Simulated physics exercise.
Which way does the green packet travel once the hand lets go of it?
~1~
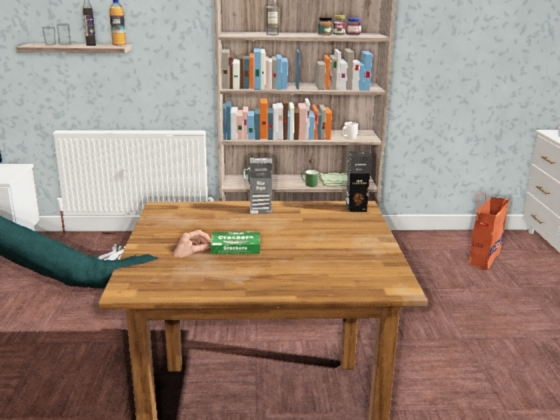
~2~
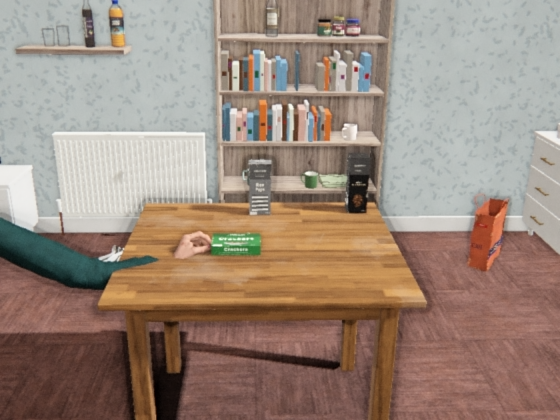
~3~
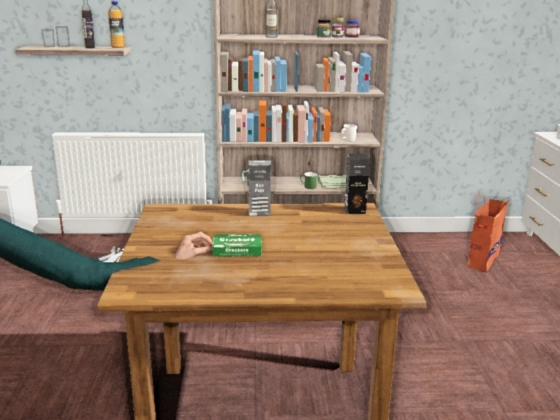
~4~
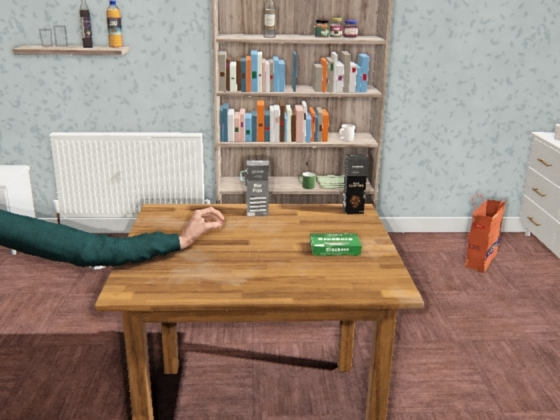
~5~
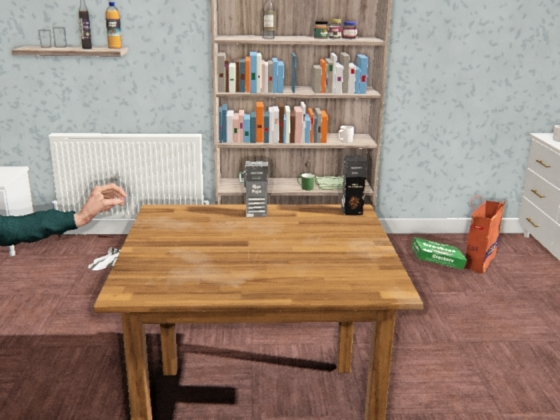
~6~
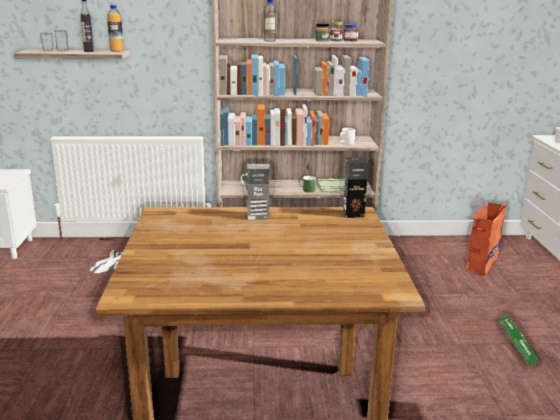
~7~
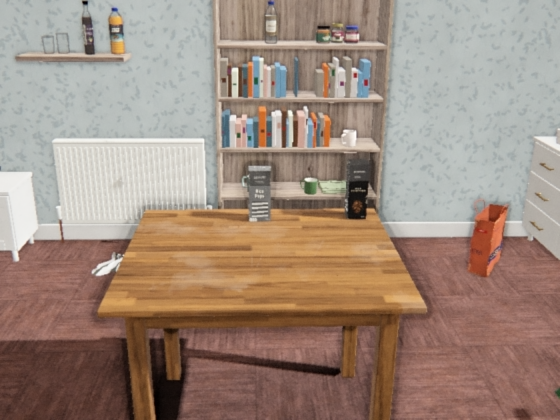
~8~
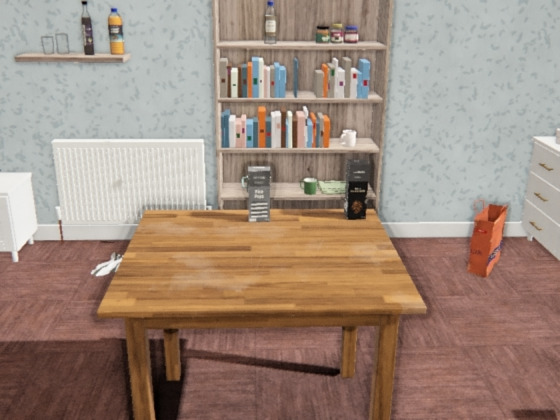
It travels to the right, sliding across the table and going over the right edge.
